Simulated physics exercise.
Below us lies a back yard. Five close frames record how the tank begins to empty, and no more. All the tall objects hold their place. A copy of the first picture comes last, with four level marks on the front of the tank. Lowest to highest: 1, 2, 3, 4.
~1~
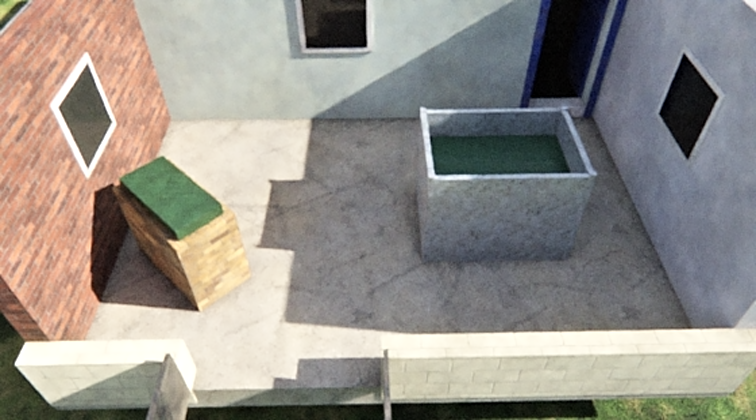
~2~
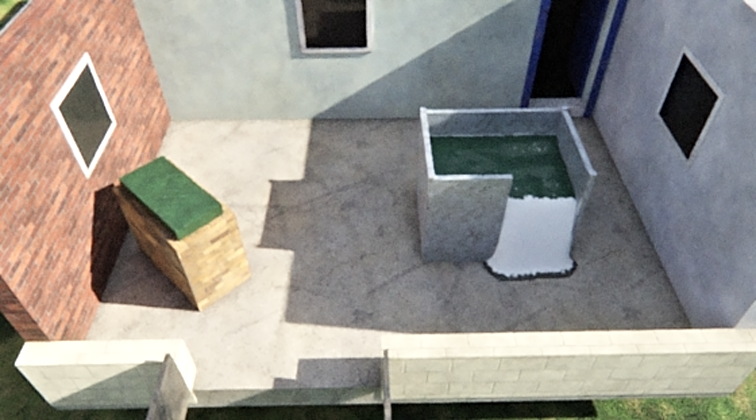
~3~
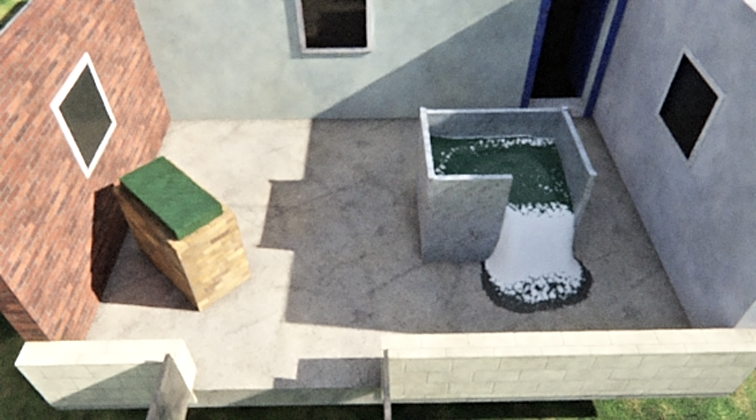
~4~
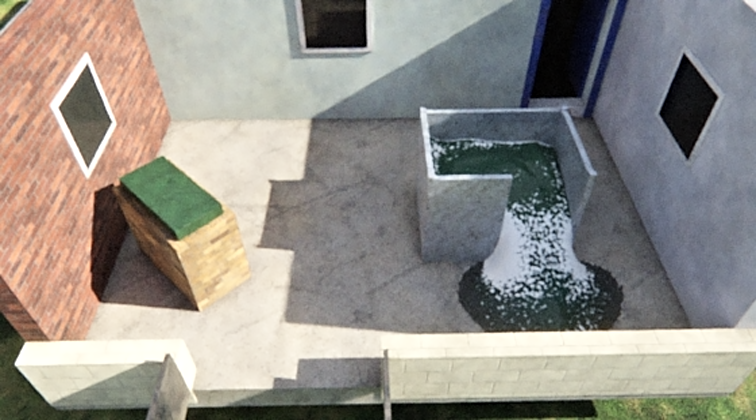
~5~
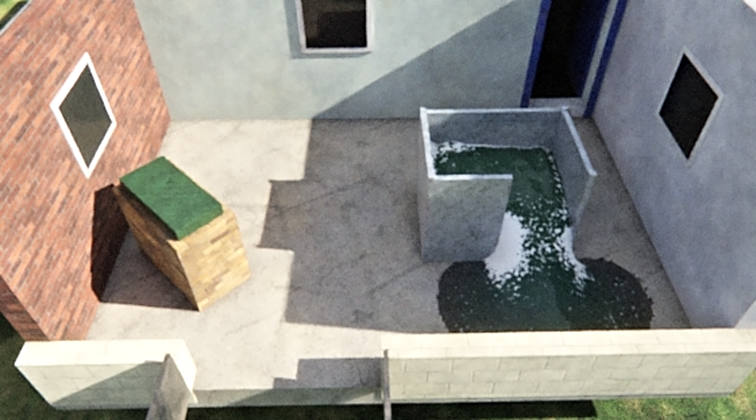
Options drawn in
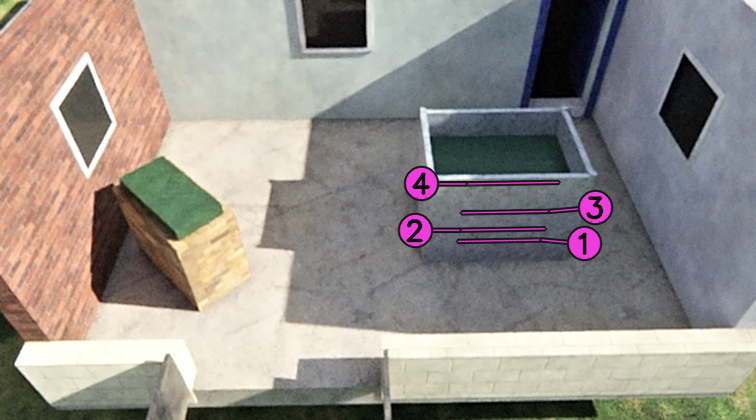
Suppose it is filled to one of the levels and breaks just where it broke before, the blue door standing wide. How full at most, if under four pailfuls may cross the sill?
The limit is 3.
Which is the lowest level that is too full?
That is level 4.
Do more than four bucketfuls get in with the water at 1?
No.
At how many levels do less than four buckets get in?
Three of the four.
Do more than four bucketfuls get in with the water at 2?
No.
On the marked copy, 1 at (499, 240); 2 at (502, 229); 3 at (505, 212); 4 at (512, 183); from the bottom up 1, 2, 3, 4.
With 1, nothing gets over.
With 2, nothing gets over.
With 3, a splash gets over, under a bucket.
With 4, about 7 bucketfuls get in.
